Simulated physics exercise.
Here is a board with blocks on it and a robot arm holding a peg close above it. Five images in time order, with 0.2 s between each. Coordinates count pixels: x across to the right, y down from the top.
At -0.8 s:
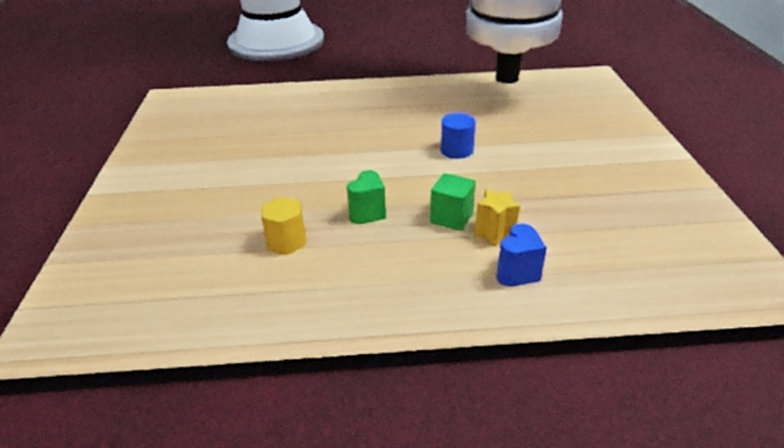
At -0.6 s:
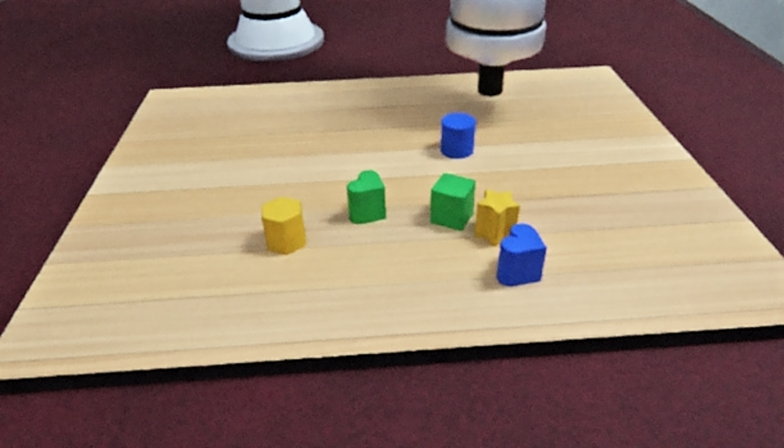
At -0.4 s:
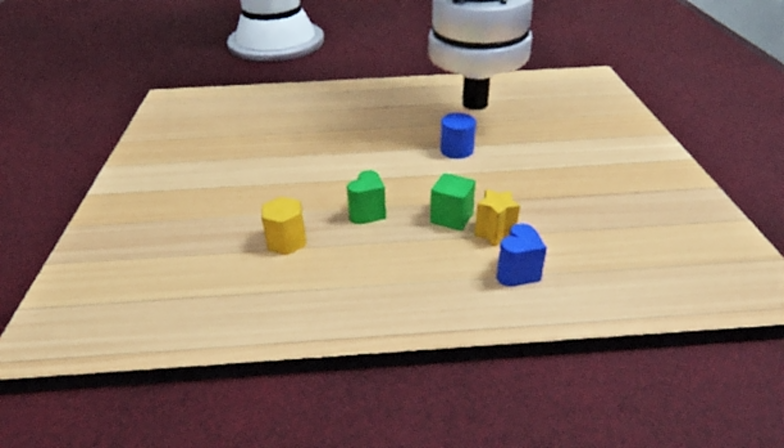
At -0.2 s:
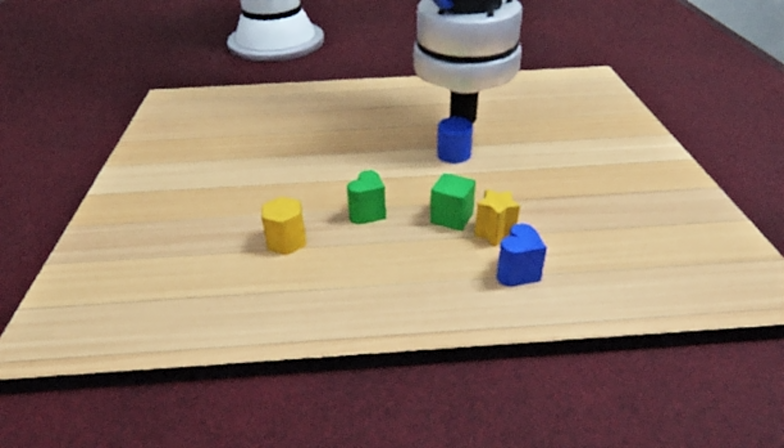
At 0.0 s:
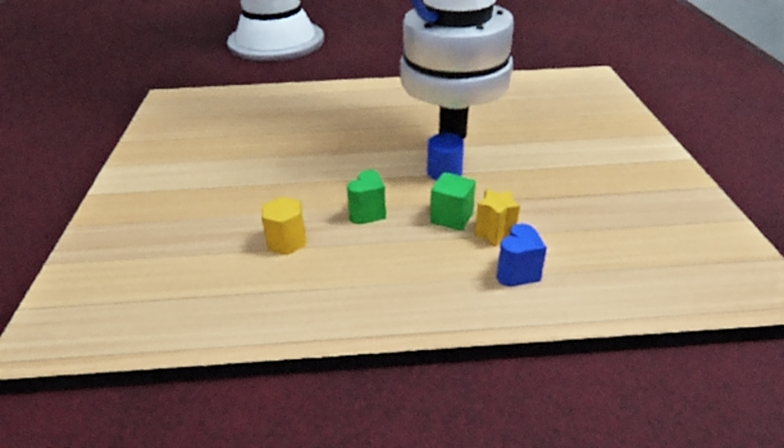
Robot arm moving in over a wooden board of coloured blocks, then pushing the blue cylinder slightly forward and left.
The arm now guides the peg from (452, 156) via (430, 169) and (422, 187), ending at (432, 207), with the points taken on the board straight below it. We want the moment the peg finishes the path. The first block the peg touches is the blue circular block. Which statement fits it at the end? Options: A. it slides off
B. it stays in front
Option B.
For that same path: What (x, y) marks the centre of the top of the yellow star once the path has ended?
Its top middle: (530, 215).
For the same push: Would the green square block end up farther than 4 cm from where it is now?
Yes - that is the case.
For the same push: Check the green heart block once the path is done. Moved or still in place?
Same place.
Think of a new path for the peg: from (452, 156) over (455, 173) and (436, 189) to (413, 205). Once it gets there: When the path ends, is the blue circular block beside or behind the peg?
No, that is not how it ends up.
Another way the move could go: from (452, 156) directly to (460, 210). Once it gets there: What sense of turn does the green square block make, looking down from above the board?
Its rotation is counterclockwise.
What follows on the original path. One third of the way, peg at (430, 148); blue circular block at (435, 155).
Two thirds of the way, peg at (422, 165); blue circular block at (442, 171); green square block at (464, 190), turned 20° clockwise; yellow star at (502, 202).
At the end, peg at (433, 184); green heart block still; blue circular block at (461, 189); green square block at (494, 204); yellow star at (530, 215); blue heart block at (532, 243), turned 20° clockwise.
